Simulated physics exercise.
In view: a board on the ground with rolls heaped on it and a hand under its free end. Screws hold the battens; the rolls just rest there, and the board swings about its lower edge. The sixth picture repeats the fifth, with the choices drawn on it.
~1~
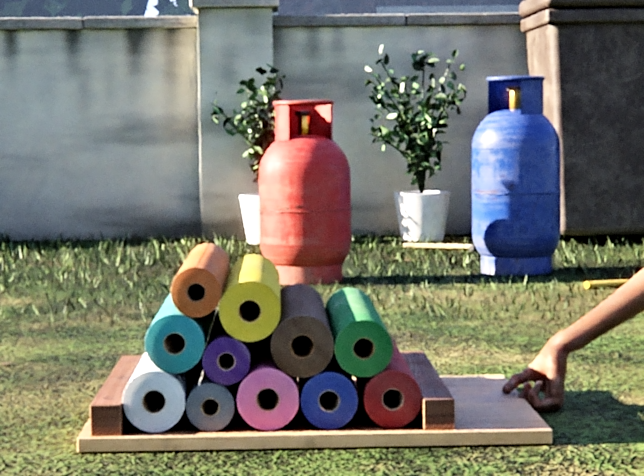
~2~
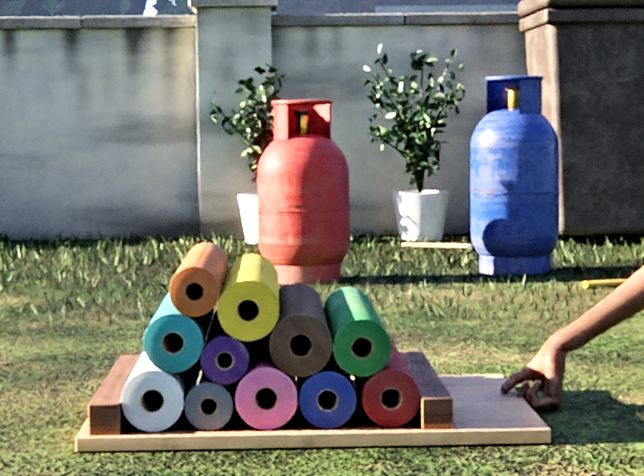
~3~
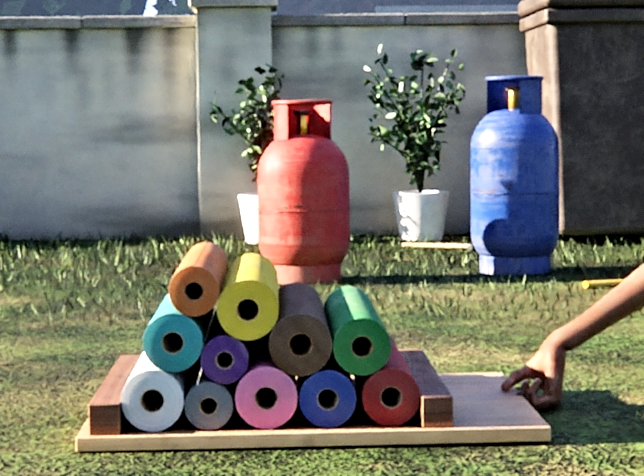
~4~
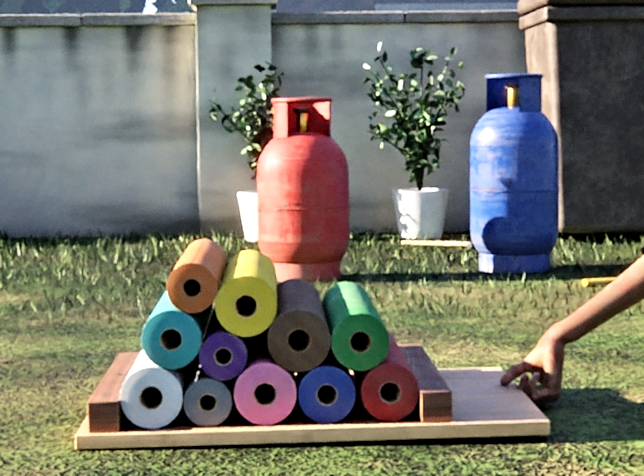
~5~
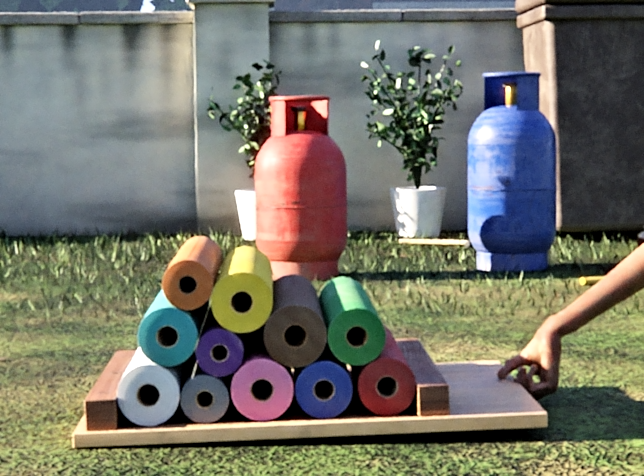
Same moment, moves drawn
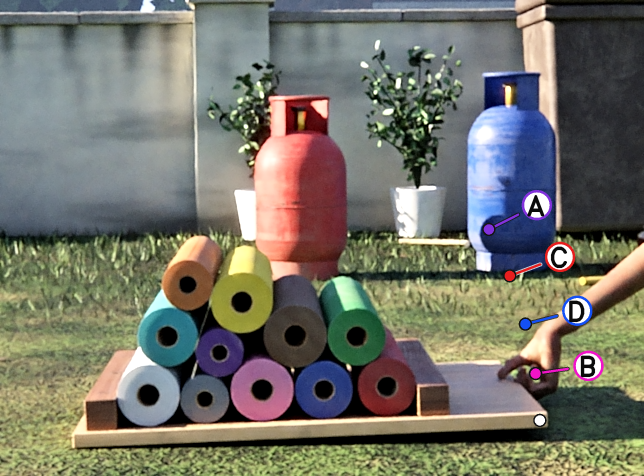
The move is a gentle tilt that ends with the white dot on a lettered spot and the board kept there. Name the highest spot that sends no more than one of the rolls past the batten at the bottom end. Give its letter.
No higher than D.
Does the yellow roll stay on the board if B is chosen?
The yellow roll: Yes.
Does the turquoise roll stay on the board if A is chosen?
The turquoise roll: No.
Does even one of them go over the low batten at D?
No.
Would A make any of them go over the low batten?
Yes.
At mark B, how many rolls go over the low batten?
At B the number is none.
On the copy, A at (489, 230); B at (535, 374); C at (509, 276); D at (525, 324); the white dot at (540, 421).
On D. First, board at 11°.
Then, board at 14°.
Finally, board at 14°, none over the low batten.
By contrast, A three over the low batten (turquoise, yellow, orange); B none over the low batten; C two over the low batten (turquoise, orange).
